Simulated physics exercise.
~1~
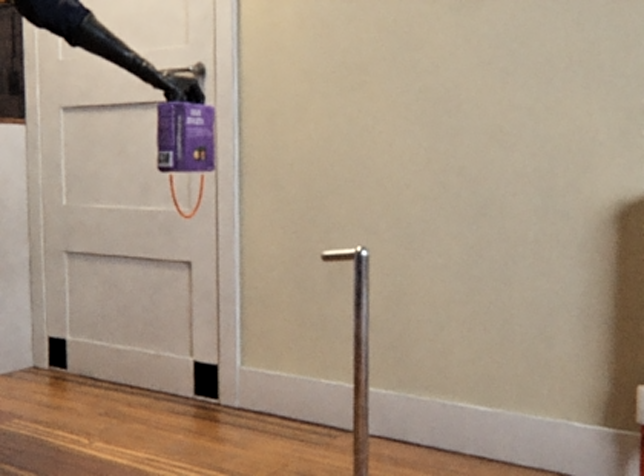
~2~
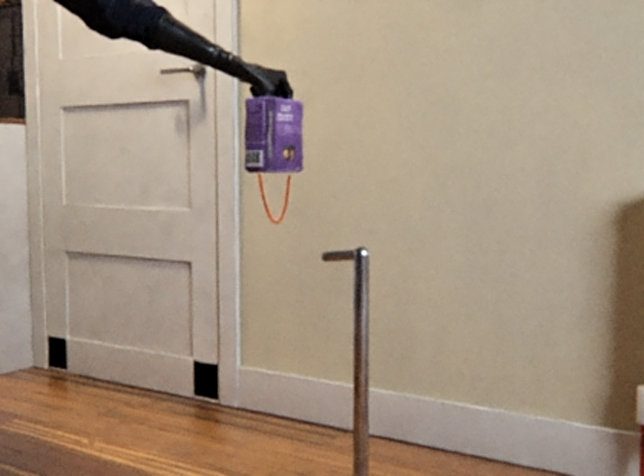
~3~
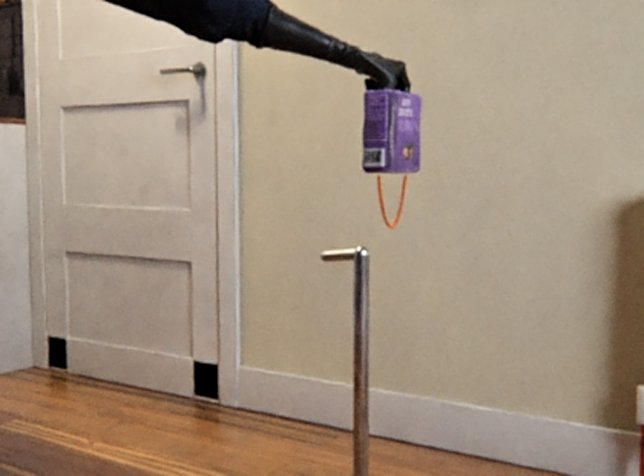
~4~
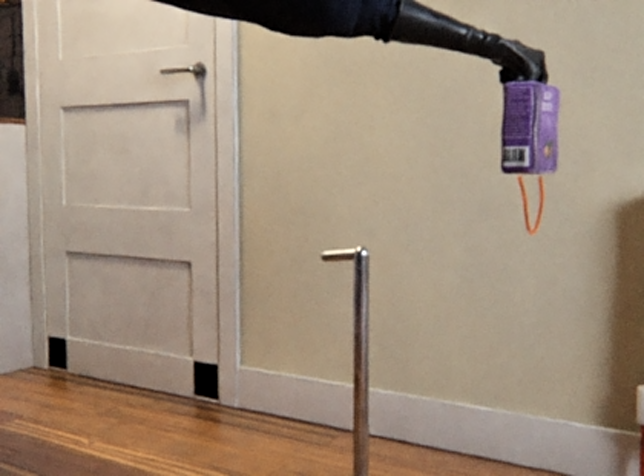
A black-gloved arm carries a purple pouch rightward above a hooked post, clearing it freely.
